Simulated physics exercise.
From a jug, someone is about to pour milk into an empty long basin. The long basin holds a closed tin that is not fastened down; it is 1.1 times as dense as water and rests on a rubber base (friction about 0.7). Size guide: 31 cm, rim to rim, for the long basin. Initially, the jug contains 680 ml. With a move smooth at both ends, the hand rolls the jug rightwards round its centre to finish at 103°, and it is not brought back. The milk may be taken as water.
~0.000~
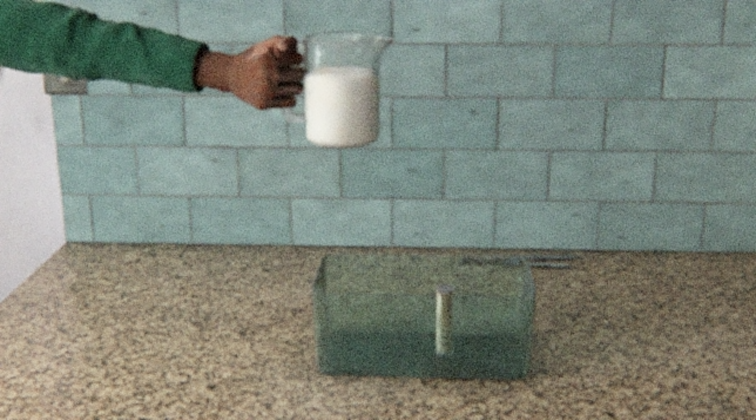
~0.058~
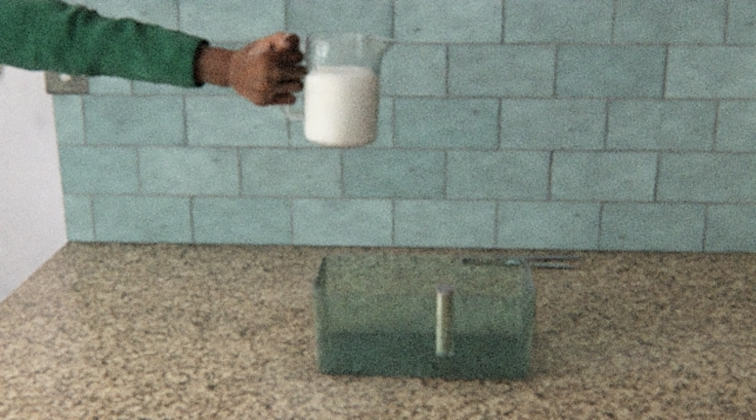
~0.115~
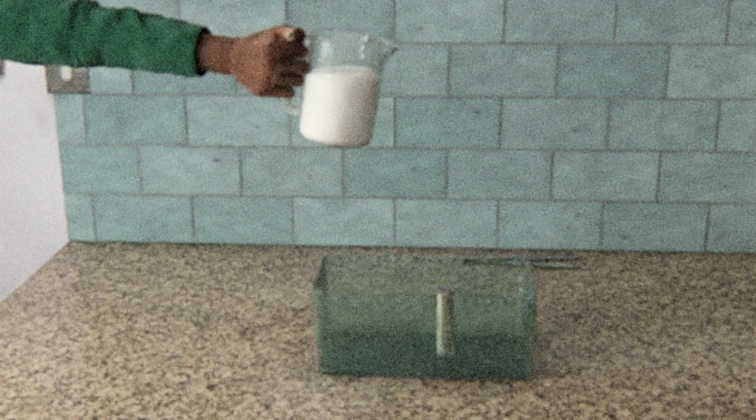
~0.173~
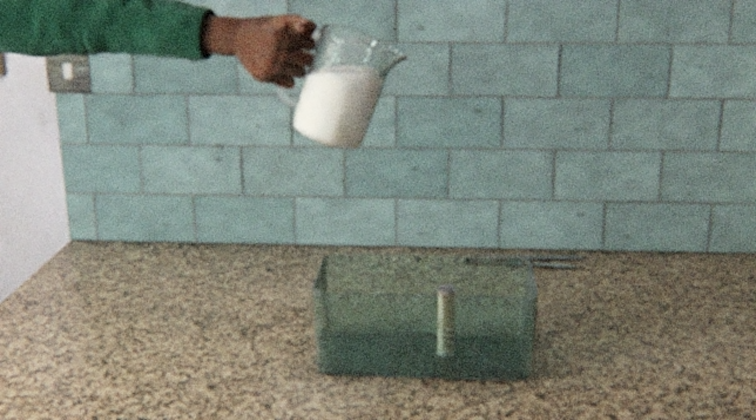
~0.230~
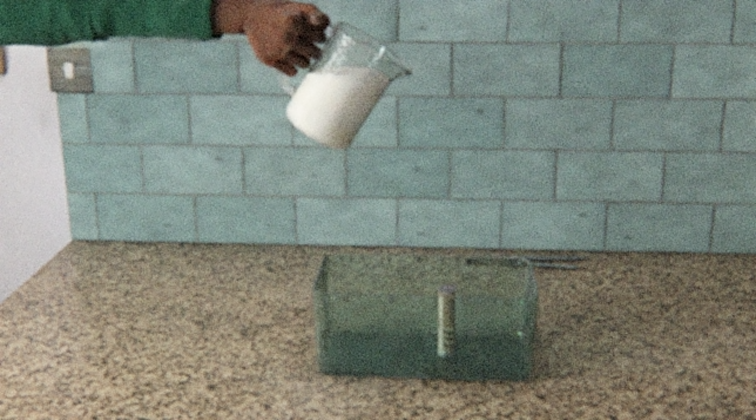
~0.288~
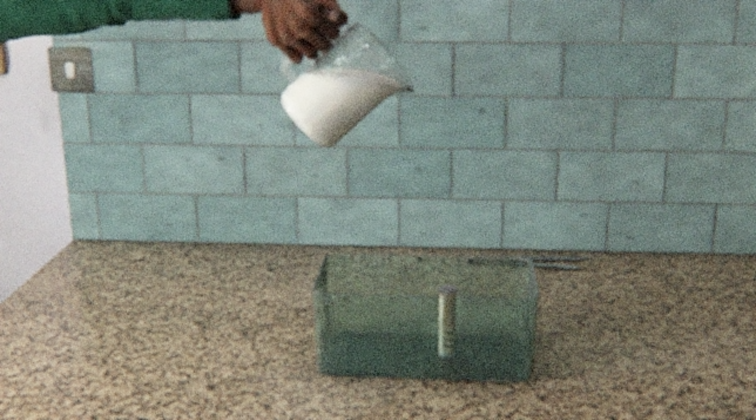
At first, a hand in a green sleeve holds a clear jug of milk upright above a long glass basin with a small tin inside, on a speckled counter. The hand then rolls the jug rightwards, slowly and then faster, until it leans steeply with the milk near its spout.
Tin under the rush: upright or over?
Looks like it can take it.
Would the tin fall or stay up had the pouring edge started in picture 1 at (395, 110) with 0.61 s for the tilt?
Then it tips over.
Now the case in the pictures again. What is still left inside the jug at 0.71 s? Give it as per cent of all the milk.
About 24 percent.
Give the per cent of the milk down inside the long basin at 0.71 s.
Around 38 parts in a hundred.
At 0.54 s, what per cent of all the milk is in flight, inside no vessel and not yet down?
Share: Roughly 30 per cent.
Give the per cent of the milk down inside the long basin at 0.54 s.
Around 1%.
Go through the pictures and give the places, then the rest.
It leans 0°; its right rim is at (393, 39); the milk meets the walls at (307, 72) and (377, 72); the long basin's rim runs from (318, 274) to (531, 278); the tin's top is at (445, 291), in the first frame.
It leans 2°; its right rim is at (396, 40); the milk meets the walls at (308, 71) and (378, 72), in the second frame.
It leans 9°; its right rim is at (401, 46); the milk meets the walls at (309, 71) and (380, 72), in the third frame.
It leans 19°; its right rim is at (408, 57); the milk meets the walls at (309, 76) and (384, 72), in the fourth frame.
It leans 32°; its right rim is at (414, 73); the milk meets the walls at (301, 86) and (390, 76), in the fifth frame.
It leans 47°; its right rim is at (415, 91); the milk meets the walls at (289, 86) and (400, 82), in the sixth frame.
By 0.54 s the tilt is 99° and 68 per cent is still to pour; the tin stands where it began.
By 0.71 s the tilt is 103° and 25 per cent is still to pour; the tin stands where it began.
By 0.90 s the tilt is 103° and 7 per cent is still to pour; the tin stands where it began.
By 1.11 s the tilt is 103° and 1 per cent is still to pour; the tin stands where it began.
At rest the tin stands where it began.
